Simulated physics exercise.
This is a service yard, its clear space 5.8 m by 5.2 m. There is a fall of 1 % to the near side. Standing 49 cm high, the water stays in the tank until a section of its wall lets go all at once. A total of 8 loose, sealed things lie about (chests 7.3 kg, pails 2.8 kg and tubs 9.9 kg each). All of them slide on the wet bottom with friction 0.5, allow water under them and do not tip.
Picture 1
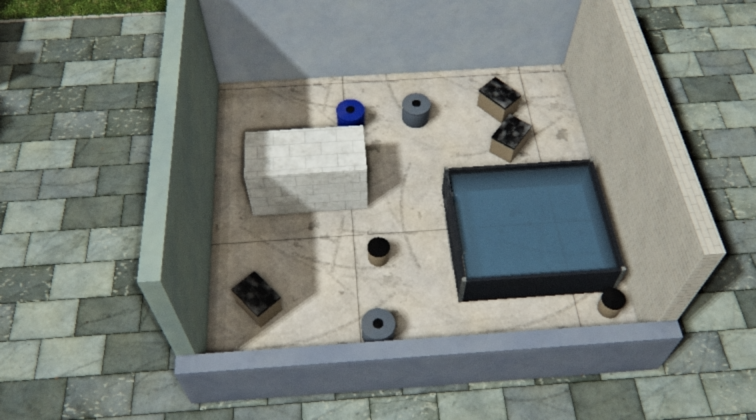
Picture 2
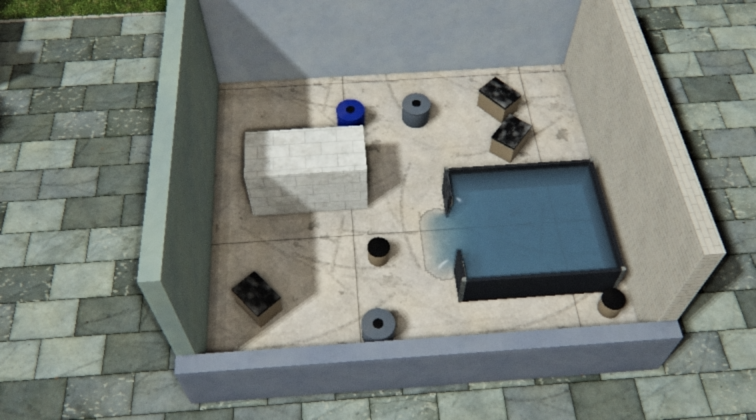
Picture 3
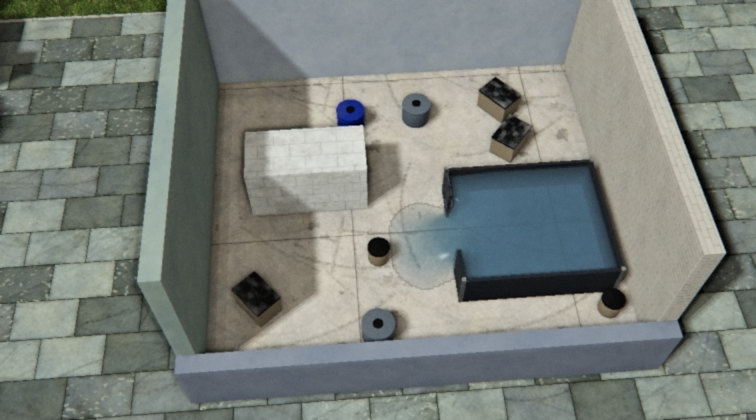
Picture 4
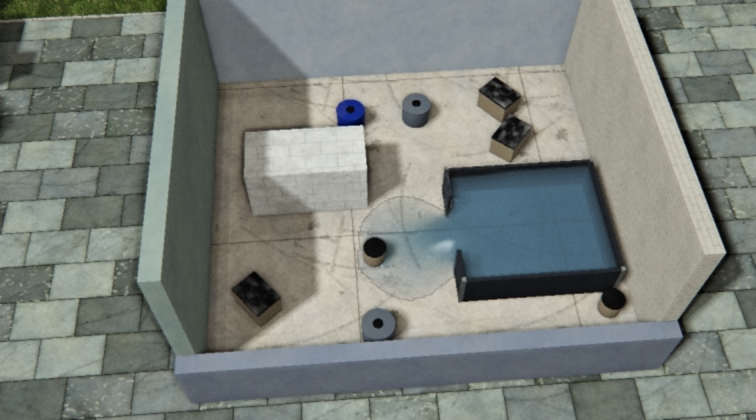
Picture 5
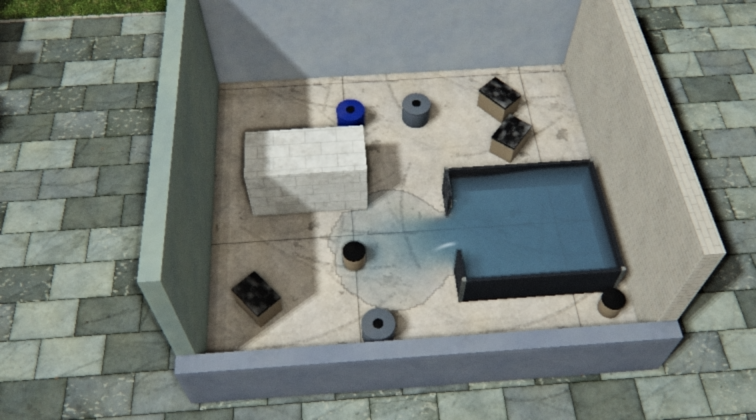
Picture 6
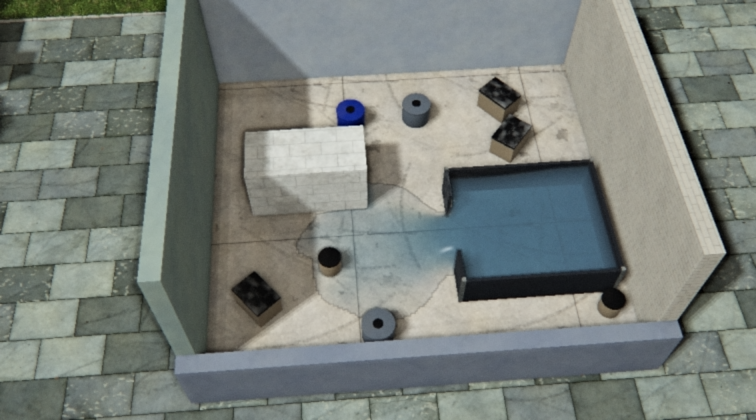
At the start, water stands inside a dark-walled enclosure on the right of a walled yard. A gap opens in its left side and water spreads leftward across the floor in a widening sheet, then pushes a small black-topped container left, while the blue tub and other loose objects stay still.
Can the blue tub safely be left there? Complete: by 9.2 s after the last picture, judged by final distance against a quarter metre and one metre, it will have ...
Hardly moved.
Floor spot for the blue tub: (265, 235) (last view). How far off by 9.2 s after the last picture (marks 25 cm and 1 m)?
Outcome: It is taken a long way.
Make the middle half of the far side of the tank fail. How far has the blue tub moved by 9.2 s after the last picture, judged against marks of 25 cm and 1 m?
Outcome for the blue tub: It is borne far off.
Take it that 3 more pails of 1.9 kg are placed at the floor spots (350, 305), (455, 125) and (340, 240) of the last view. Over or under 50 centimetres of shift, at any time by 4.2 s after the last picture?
Answers, first to last: Exceeding, not exceeding, exceeding.
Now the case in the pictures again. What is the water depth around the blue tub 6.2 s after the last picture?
Close to 5 centimetres.
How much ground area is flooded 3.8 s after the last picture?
I'd put it close to 23 m2.
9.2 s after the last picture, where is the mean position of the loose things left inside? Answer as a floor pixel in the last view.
Mean position approx. (478, 216).
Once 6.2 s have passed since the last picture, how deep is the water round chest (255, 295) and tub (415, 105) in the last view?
Some 11 cm at the first, some 4 cm at the second.
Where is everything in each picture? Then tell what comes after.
The first picture shows the blue tub at (350, 110) rests on the ground; water covers 3.8 m2; 0 of 8 have shifted.
The second picture shows the blue tub at (350, 110) rests on the ground; 4.3 m2 under water; 0 of 8 have shifted.
The third picture shows the blue tub at (350, 110), on the bottom; 4.8 m2 under water; 0 of 8 have shifted.
The fourth picture shows the blue tub at (350, 110) rests on the ground; 5.5 m2 under water; 1 of 8 have shifted.
The fifth picture shows the blue tub at (350, 110), on the bottom; 6.3 m2 under water; 1 of 8 have shifted.
The sixth picture shows the blue tub at (350, 110) rests on the ground; water covers 7.1 m2; 1 of 8 have shifted.
Then, 1.2 s after the last picture the blue tub is near (350, 110), 0.0 m from its start, aground; 2 afloat.
Then, 3.8 s after the last picture the blue tub is near (350, 110), 0.0 m from its start, aground; 3 afloat.
Then, 6.2 s after the last picture the blue tub is near (351, 112), 0.1 m from its start, aground; 3 afloat.
Then, 9.2 s after the last picture the blue tub is near (351, 113), 0.1 m from its start, aground; 5 afloat.
